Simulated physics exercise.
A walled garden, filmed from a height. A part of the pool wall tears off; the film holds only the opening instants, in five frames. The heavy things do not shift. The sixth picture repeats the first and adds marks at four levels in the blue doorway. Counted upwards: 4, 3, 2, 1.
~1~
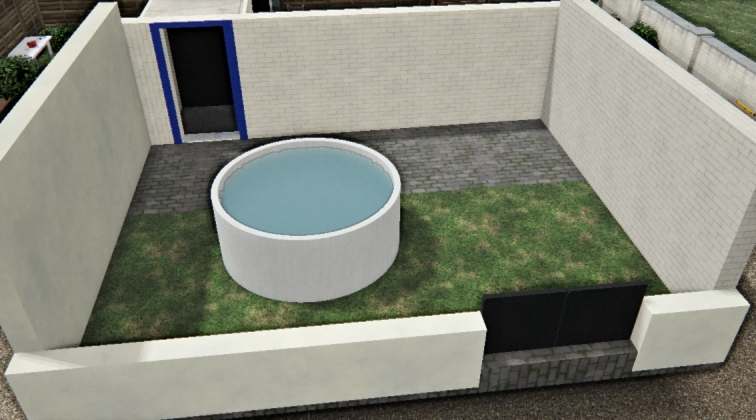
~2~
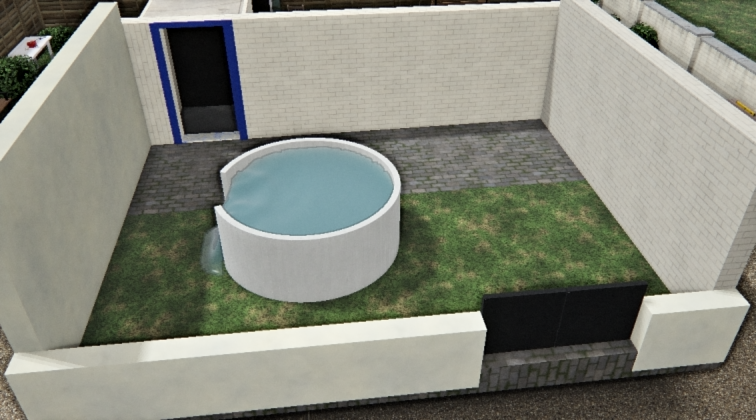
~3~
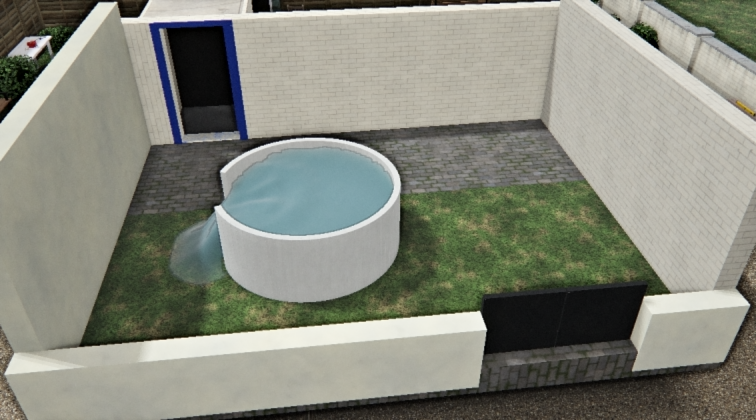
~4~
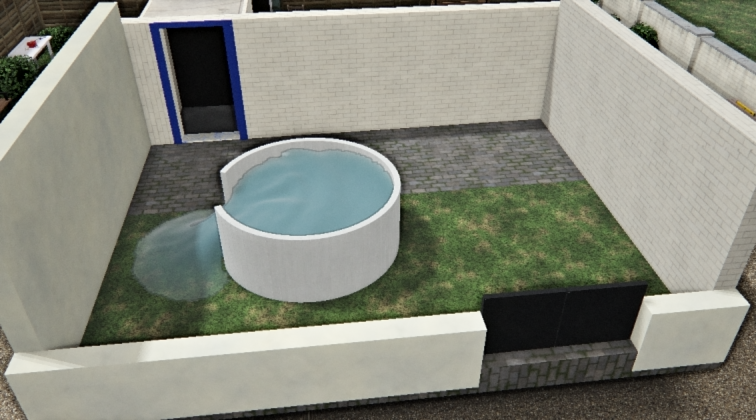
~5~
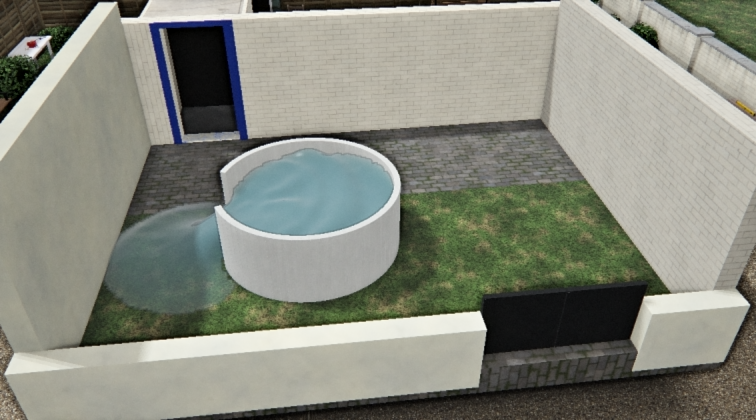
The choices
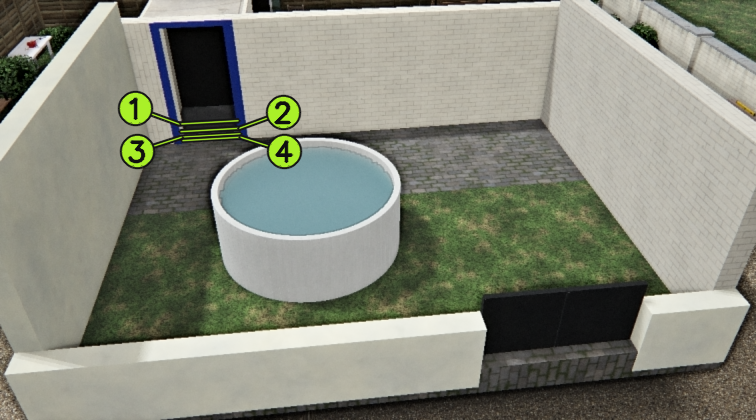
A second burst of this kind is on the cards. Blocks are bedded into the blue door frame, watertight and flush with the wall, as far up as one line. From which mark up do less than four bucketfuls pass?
Go for 2.
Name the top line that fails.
That would be 3.
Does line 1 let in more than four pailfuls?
No, not at all.
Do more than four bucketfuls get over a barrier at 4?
Yes, that goes wrong.
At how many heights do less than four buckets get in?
Two of them.
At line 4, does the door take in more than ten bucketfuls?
Yes, clearly.
In lime, 1 at (208, 122); 2 at (210, 130); 3 at (211, 135); 4 at (211, 138); from the bottom up 4, 3, 2, 1.
With 1, nothing gets over.
With 2, a bucket or two gets in.
With 3, about 13 bucketfuls get in.
With 4, dozens of bucketfuls pour in.
